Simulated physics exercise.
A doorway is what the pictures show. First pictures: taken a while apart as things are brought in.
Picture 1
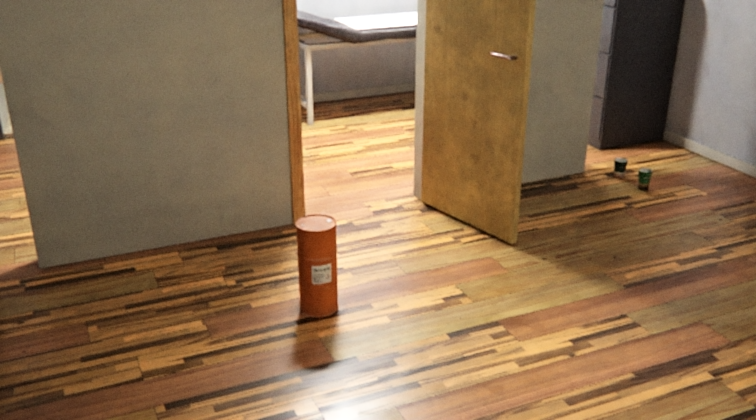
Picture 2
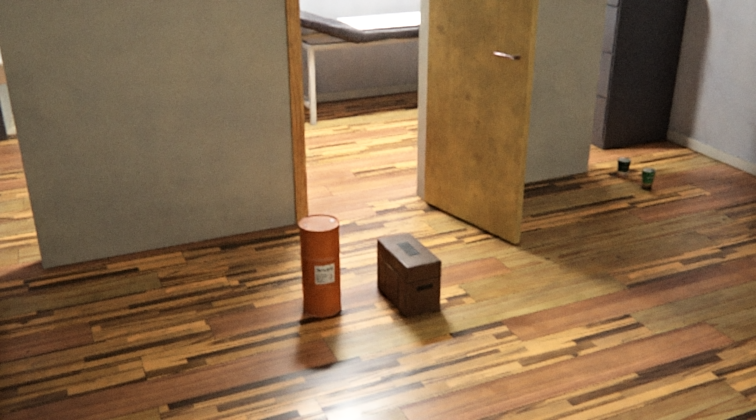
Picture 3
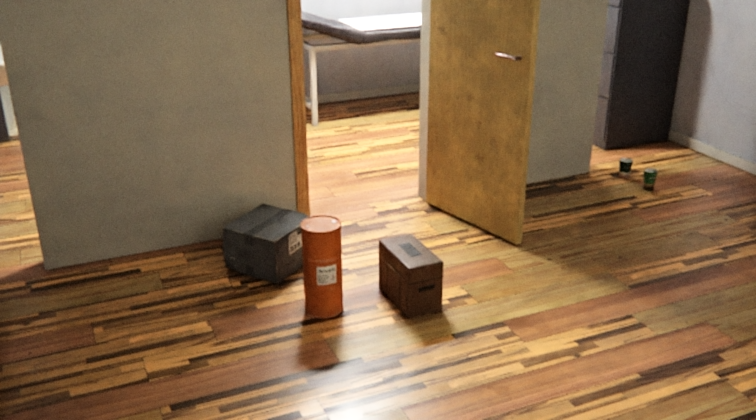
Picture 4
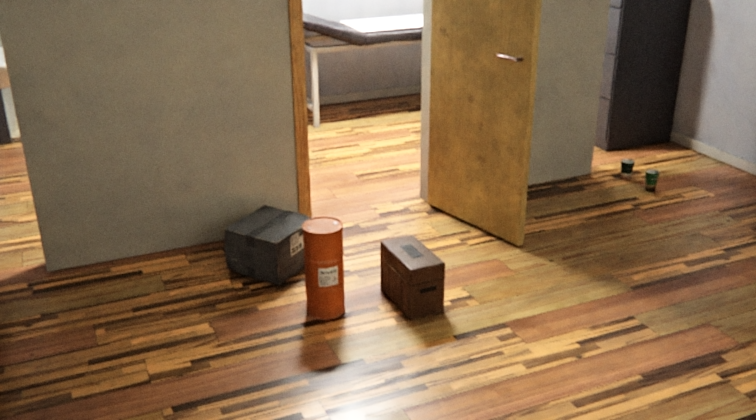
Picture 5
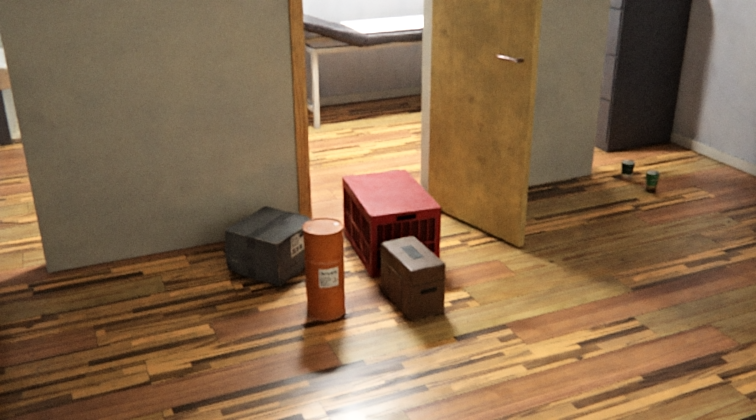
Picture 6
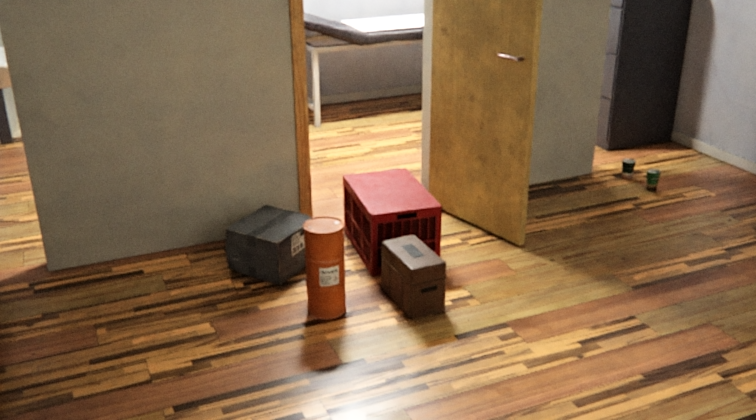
The clip shows an orange canister on a wooden floor before a wide-open, motionless door, as a brown box appears to its right, then a grey box to its left, and finally a red chest behind them.
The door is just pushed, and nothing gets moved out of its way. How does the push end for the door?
You can tell the door won't budge further before the frame.
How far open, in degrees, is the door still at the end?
It stays open at around 60°.
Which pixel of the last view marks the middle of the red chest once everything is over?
The object ends up somewhere near (382, 219).
Then, 0.40 s later than the last frame, door at 94°.
Then, 0.70 s later than the last frame, door at 76°.
Then, 0.90 s later than the last frame, door at 64°; red chest moved a little near (386, 219).
When it is over, door at 62°; all 4 as before. End places, in pixels of the last picture, red chest near (382, 219).
